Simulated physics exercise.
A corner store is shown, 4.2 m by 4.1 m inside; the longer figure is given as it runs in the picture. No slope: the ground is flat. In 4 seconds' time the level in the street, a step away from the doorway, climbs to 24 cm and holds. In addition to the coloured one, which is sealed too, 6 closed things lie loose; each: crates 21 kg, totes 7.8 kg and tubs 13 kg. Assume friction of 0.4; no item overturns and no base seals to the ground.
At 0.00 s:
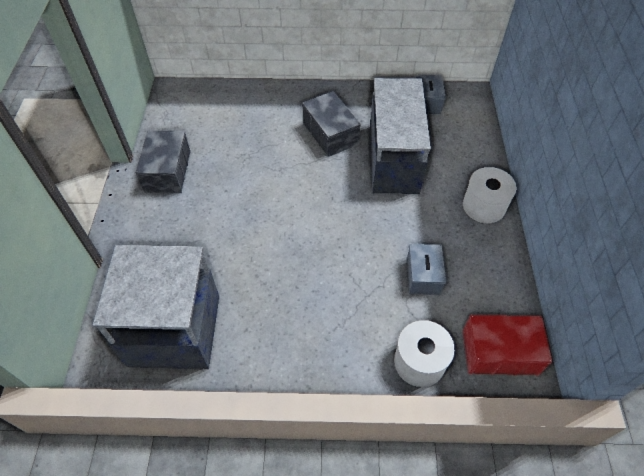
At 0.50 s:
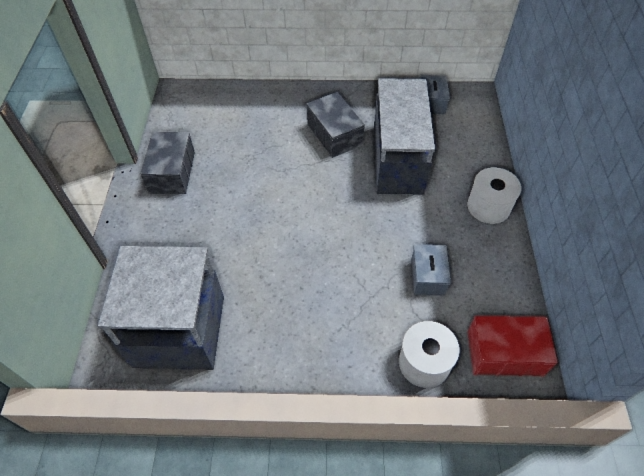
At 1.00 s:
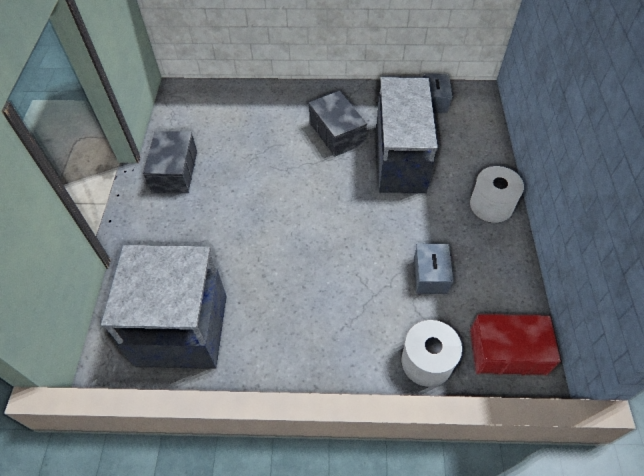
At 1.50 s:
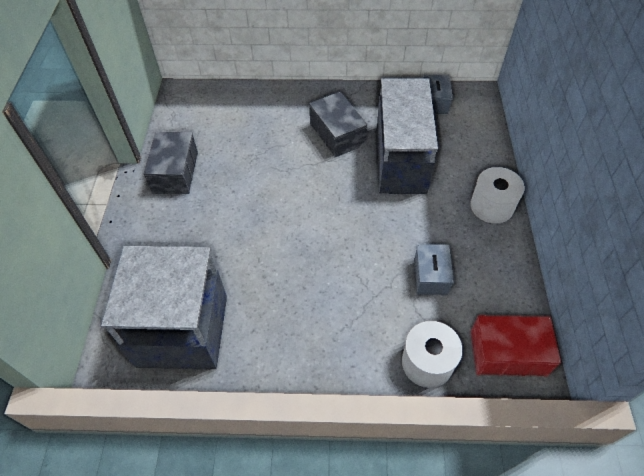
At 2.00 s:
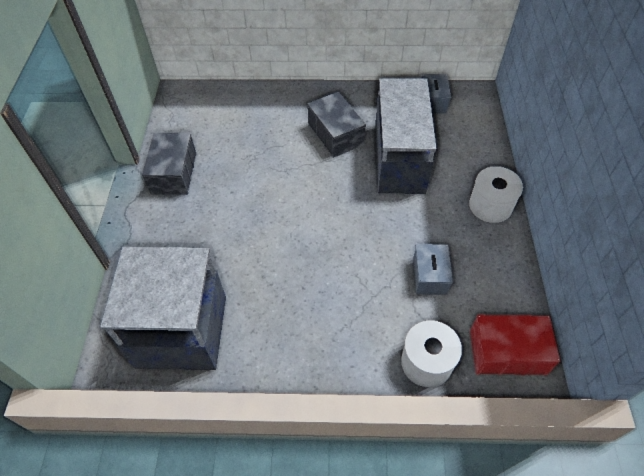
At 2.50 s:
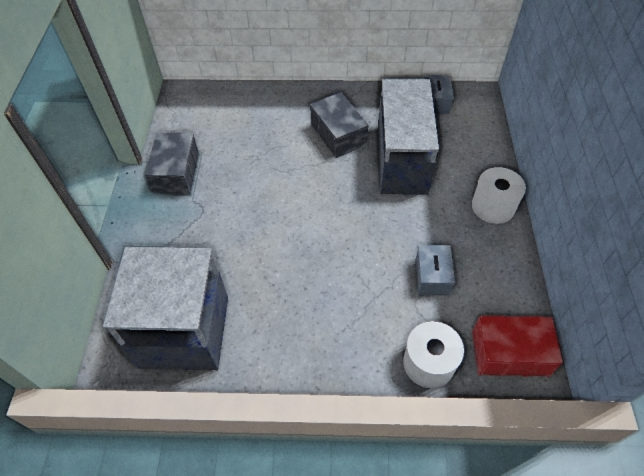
The clip shows a room with a red crate, grey boxes and pale round tubs standing still on the floor, as water covers the ground outside and then spreads in a shallow patch through the doorway at left.
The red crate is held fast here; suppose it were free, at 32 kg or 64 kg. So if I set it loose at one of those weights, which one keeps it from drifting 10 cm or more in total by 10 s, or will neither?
You need the heavier weight.
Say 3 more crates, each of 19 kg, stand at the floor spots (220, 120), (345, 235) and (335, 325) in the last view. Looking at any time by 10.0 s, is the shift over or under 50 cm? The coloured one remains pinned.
Below the mark, above the mark, above the mark.
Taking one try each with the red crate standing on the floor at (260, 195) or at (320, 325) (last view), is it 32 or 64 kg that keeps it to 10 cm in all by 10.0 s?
The big mass is needed; the small mass already works.
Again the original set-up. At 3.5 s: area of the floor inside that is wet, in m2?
Somewhere about 3.0 m2, give or take.
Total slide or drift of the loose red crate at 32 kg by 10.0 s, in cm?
All together it comes to about 100 cm.
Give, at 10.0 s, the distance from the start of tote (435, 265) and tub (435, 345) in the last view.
In that order: 100 cm, 150 cm.
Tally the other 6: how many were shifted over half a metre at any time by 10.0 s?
By my tally, 6.
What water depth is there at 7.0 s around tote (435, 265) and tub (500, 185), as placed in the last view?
I'd estimate 18 cm for the first and 5 cm for the second.
After 3.5 s the red crate would be 0 cm from its start with 32 kg and 0 cm from its start with 64 kg; 0 cm of water round it then.
After 4.5 s the red crate would be 0 cm from its start with 32 kg and 0 cm from its start with 64 kg; 0 cm of water round it then.
After 7.0 s the red crate would be 8 cm from its start with 32 kg and 0 cm from its start with 64 kg; 11 cm of water round it then.
After 10.0 s the red crate would be 81 cm from its start with 32 kg and 0 cm from its start with 64 kg; 15 cm of water round it then.
